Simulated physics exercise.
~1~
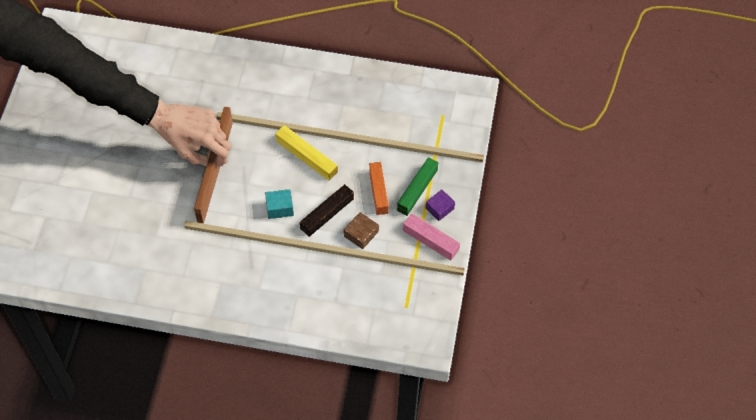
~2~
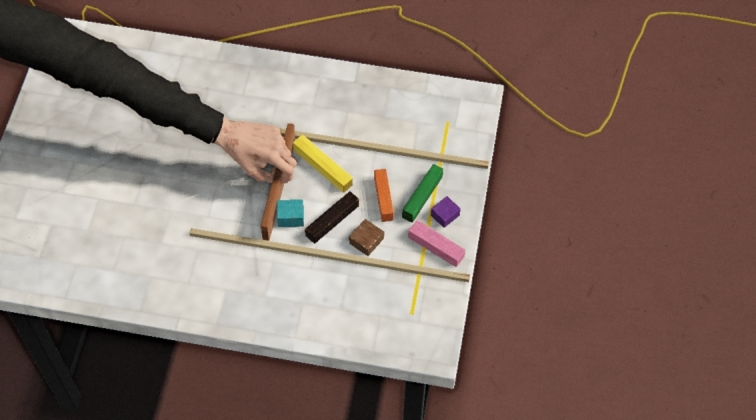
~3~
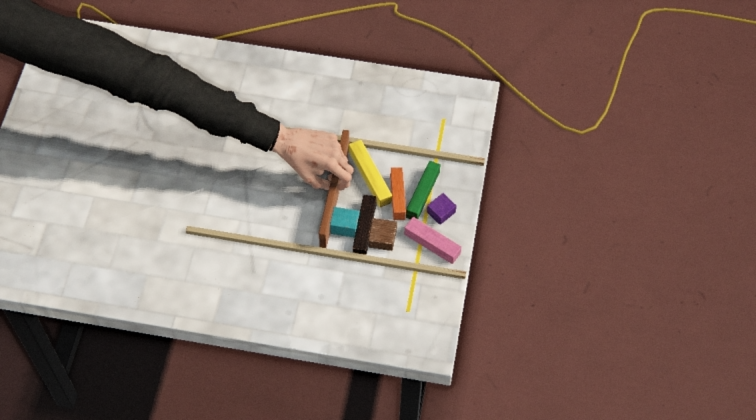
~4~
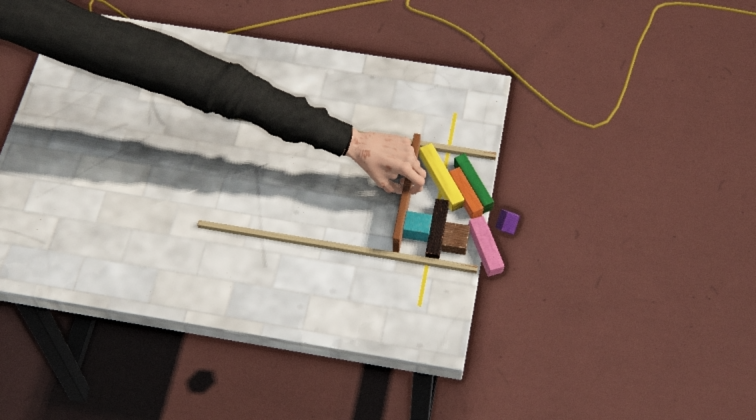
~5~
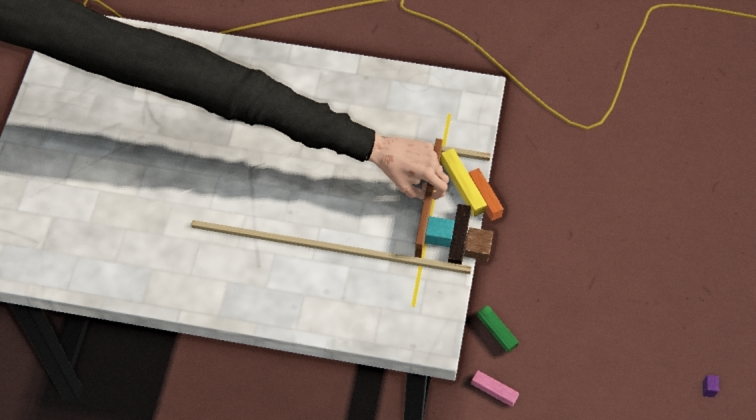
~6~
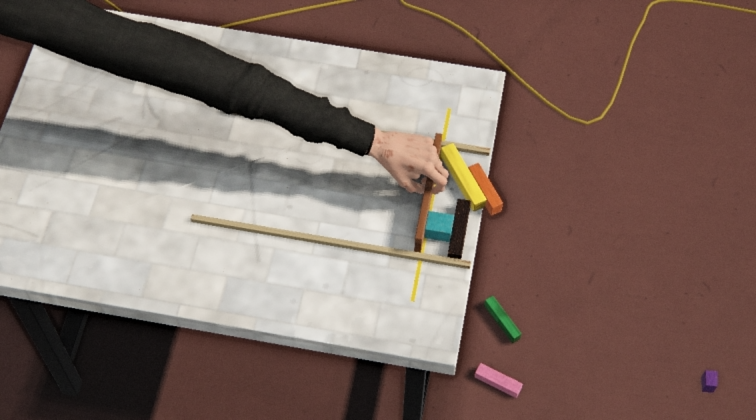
A hand slid an upright wooden board rightward across a marble-patterned table to the yellow tape line, bunching the colourful blocks together; the purple, pink, green and brown ones went off the edge, while the yellow, orange, turquoise and black ones stayed on.
